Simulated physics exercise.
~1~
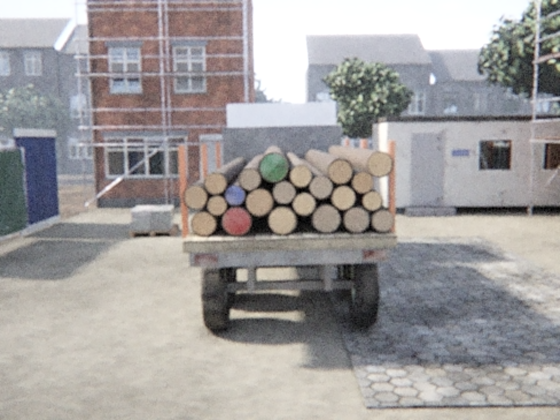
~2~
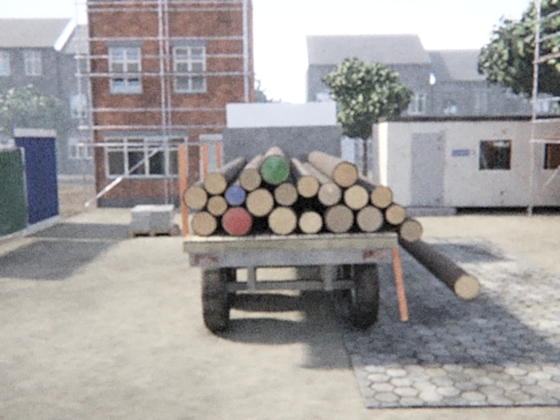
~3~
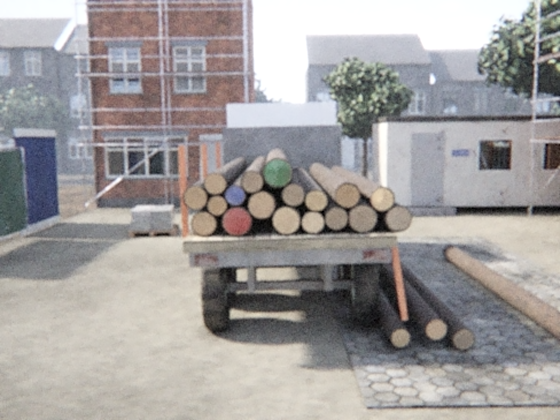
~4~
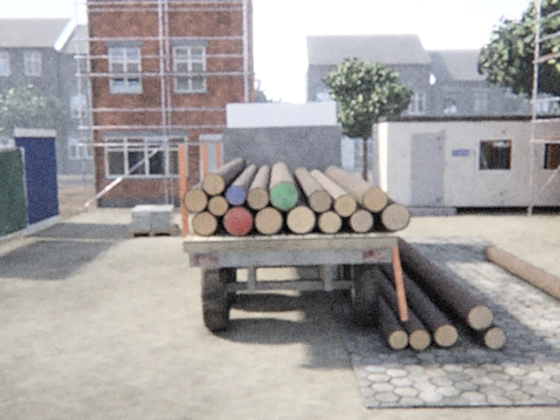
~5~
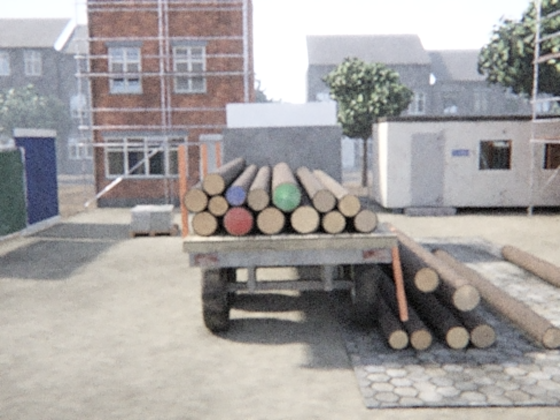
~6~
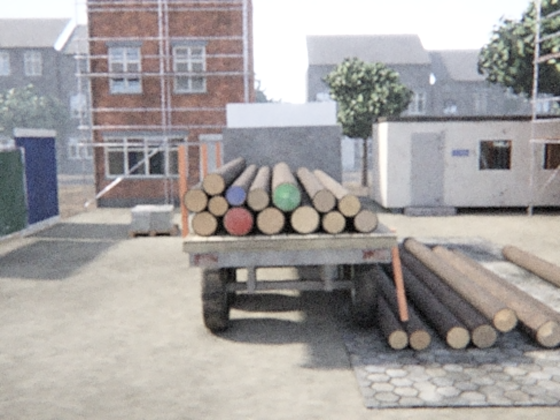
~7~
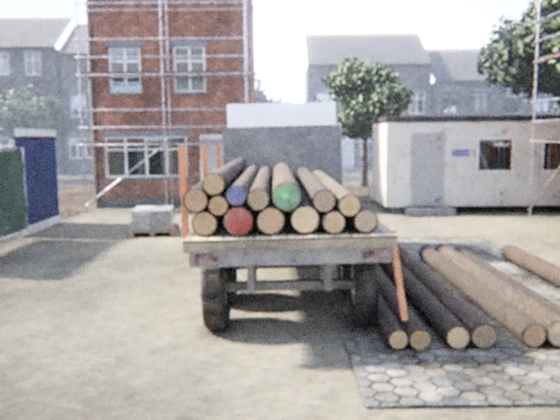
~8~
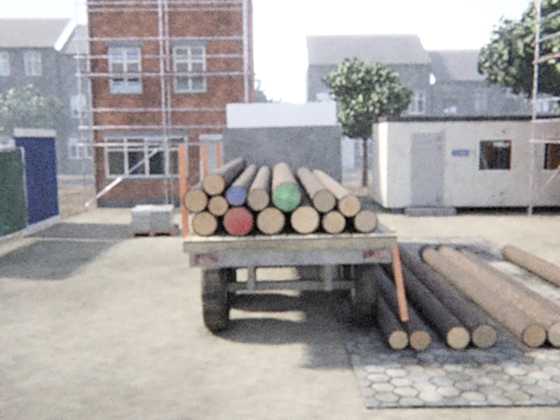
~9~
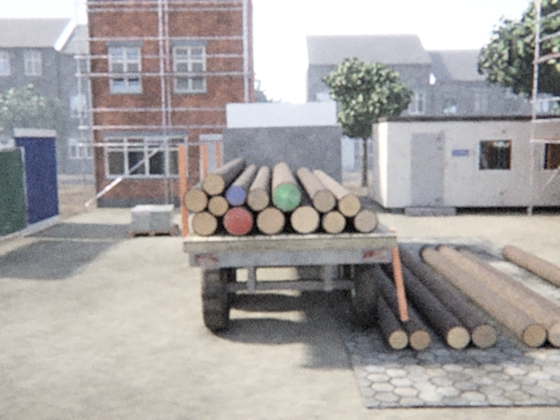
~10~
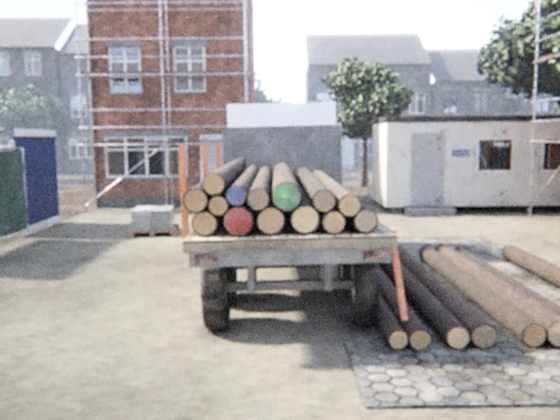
In a yard by a scaffolded brick building, the right-hand posts of a parked flatbed lorry dropped, and several timber poles rolled off onto the ground beside it, while the rest settled on the deck with the blue, green and red ones still aboard.
